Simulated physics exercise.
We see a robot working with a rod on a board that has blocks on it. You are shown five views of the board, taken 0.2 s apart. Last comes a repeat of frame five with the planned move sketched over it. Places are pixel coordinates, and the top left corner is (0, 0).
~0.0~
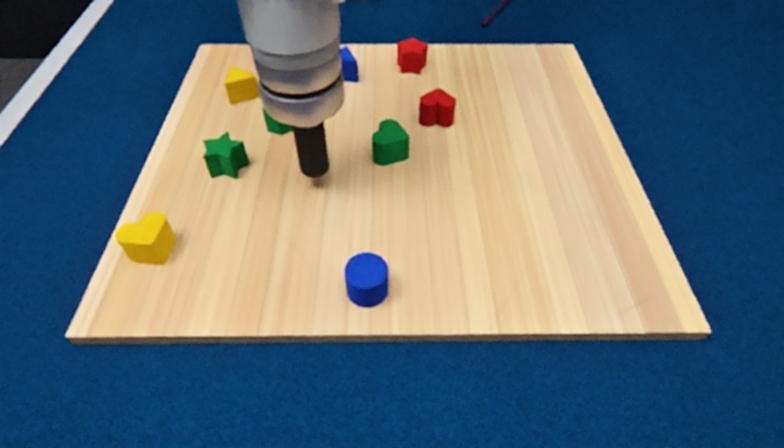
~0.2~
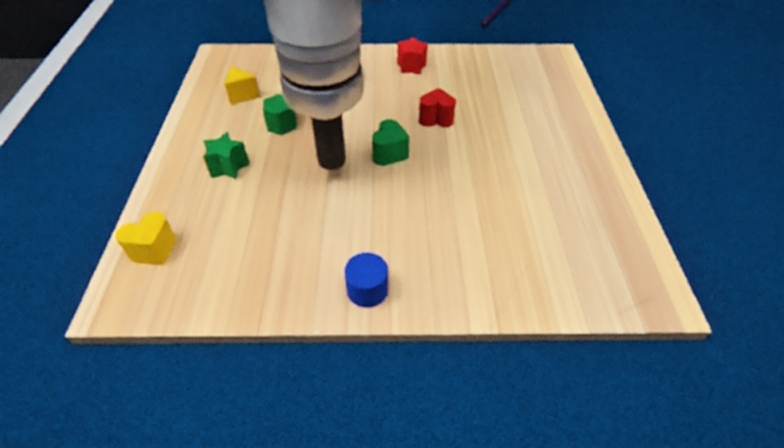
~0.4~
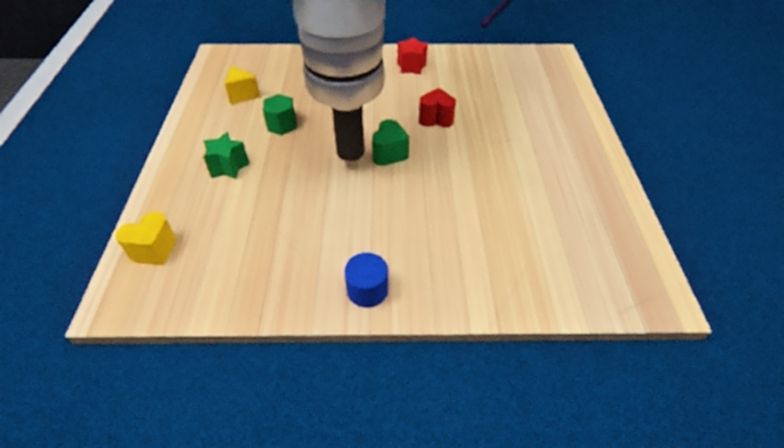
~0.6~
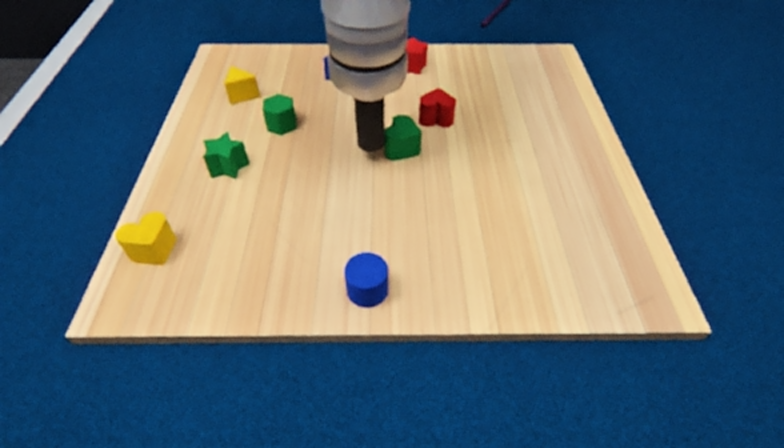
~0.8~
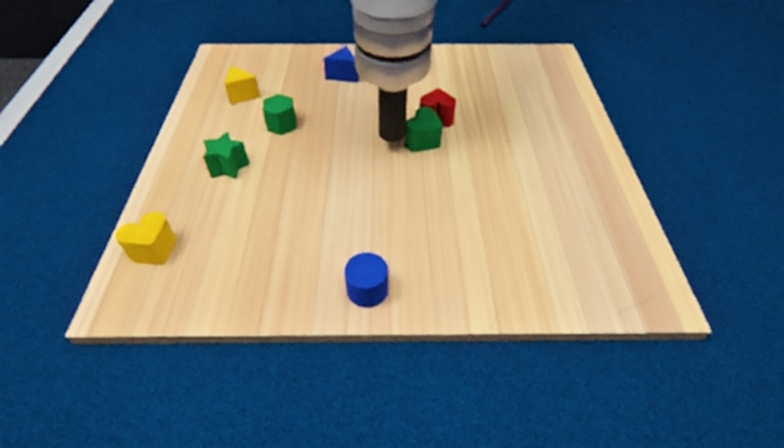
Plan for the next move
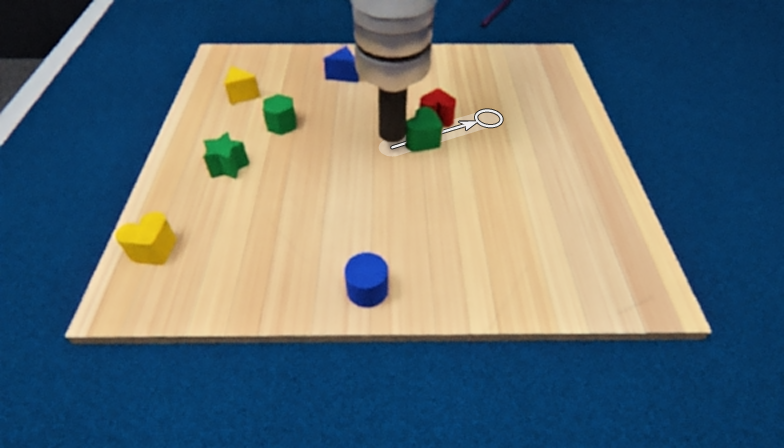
Robot arm with a black rod moving right across a wooden board, pushing a green heart block beside a red one.
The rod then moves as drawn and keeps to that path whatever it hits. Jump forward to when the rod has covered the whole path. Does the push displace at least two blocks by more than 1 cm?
The answer is yes.
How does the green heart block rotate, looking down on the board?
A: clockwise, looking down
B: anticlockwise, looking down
A: Clockwise, looking down.
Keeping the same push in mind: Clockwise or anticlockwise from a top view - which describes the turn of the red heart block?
Viewed from above, counterclockwise.
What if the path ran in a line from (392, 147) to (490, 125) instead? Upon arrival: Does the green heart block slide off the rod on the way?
No, I don't think so.
The drawn path runs from (392, 147) directly to (489, 118).
On the path given first. One third of the way, rod at (427, 124); green heart block at (459, 113); red heart block at (443, 95), turned 25° anticlockwise.
Two thirds of the way, rod at (460, 115); green heart block at (494, 108), turned 20° clockwise; red heart block at (453, 87), turned 75° anticlockwise.
At the end, rod at (491, 106); green heart block at (523, 108), turned 70° clockwise; red heart block at (454, 86), turned 80° anticlockwise.
